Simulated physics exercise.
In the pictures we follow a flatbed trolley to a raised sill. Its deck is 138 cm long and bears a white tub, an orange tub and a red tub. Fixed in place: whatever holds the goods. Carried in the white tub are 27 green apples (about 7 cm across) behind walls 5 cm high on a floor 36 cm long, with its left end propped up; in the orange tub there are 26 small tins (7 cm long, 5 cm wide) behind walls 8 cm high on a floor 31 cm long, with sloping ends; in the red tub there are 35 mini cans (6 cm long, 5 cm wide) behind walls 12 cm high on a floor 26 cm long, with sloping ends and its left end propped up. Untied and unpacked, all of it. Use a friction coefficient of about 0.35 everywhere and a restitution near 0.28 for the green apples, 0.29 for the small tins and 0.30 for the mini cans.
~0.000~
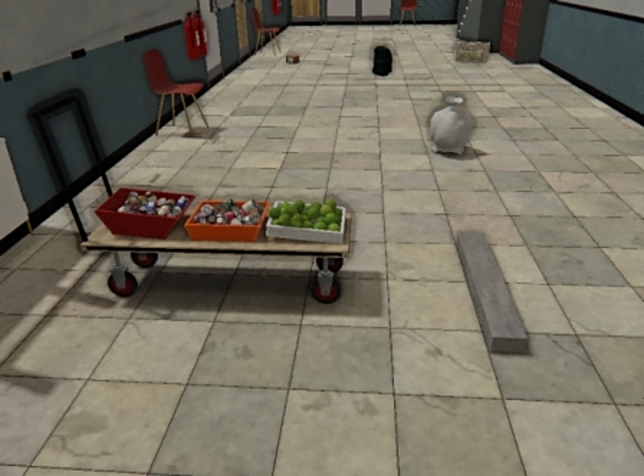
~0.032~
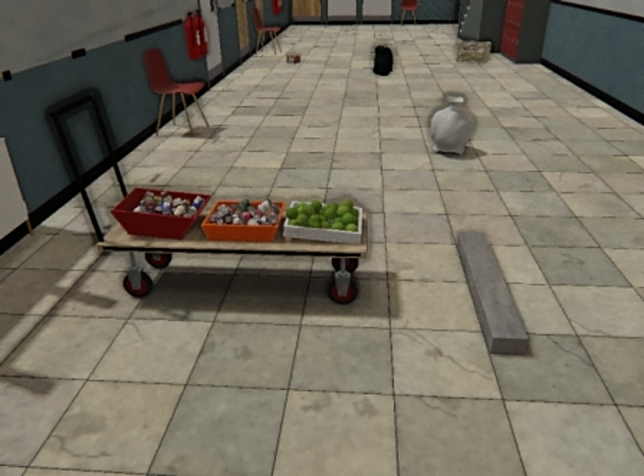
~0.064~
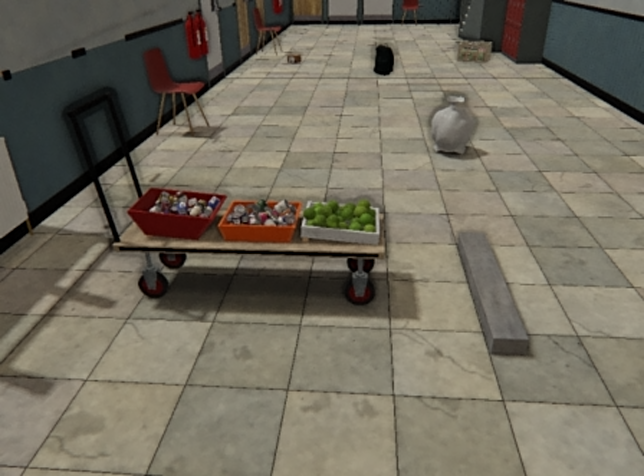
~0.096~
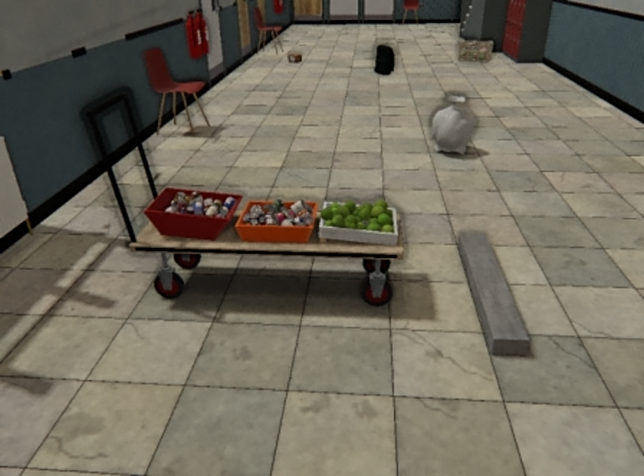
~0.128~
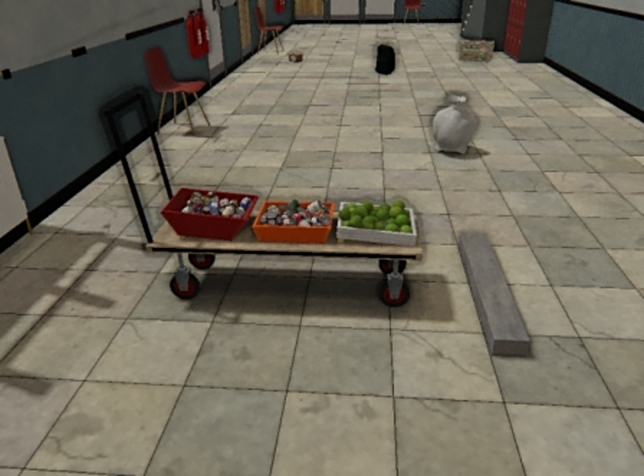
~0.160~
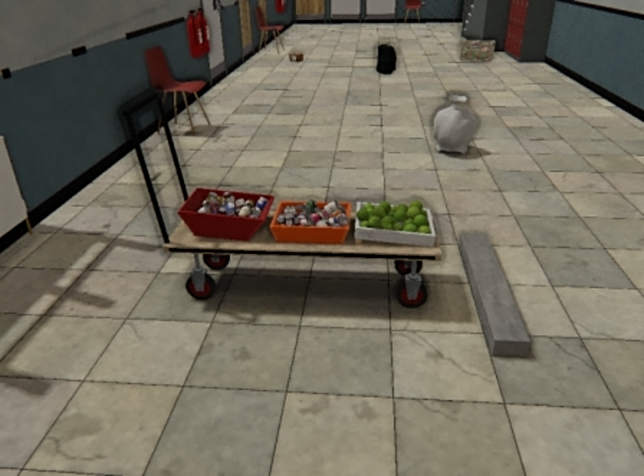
In a tiled corridor with red chairs along the left wall, a flatbed trolley carrying red, orange and white tubs of small cans and green apples rolls steadily rightward, drawing closer to a low grey sill on the floor.
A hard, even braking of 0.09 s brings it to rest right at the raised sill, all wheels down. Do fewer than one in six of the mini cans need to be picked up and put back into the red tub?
No, more than one in six do.
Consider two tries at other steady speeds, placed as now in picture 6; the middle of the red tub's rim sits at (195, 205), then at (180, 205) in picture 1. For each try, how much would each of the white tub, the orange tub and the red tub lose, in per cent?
Try by try, the white tub would lose 20 then 40 per cent, the orange tub 0 then 10 per cent, and the red tub 0 then 0 per cent.
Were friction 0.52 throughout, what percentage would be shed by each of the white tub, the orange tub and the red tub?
In that case white tub 40, orange tub 20, red tub 20 per cent.
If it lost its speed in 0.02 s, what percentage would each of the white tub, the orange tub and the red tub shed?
White tub 40, orange tub 30, red tub 30 %.
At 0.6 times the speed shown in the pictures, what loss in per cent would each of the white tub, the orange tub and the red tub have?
In that case the white tub sheds 30 per cent, the orange tub 10 per cent and the red tub 0 per cent.
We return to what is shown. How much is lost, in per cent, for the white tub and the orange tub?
White tub: 35 %; orange tub: 20 %.
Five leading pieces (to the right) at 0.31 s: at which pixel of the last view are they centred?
Centre: About (484, 213) px.
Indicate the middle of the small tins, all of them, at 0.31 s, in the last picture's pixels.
Centre: Around (374, 222) px.
After 0.21 s, it begins to slow.
After 0.31 s, the white tub is down by 2 of 27, the orange tub is down by 1 of 26 and the red tub has all 35.
After 0.43 s, the white tub is down by 9 of 27, the orange tub is down by 3 of 26 and the red tub is down by 6 of 35.
After 0.66 s, the white tub is down by 10 of 27, the orange tub is down by 5 of 26 and the red tub is down by 10 of 35.
When it is over (at 1.16 s), the white tub is down by 10 of 27, the orange tub is down by 5 of 26 and the red tub is down by 10 of 35. Asked share, 10 of 35, 29 per cent.
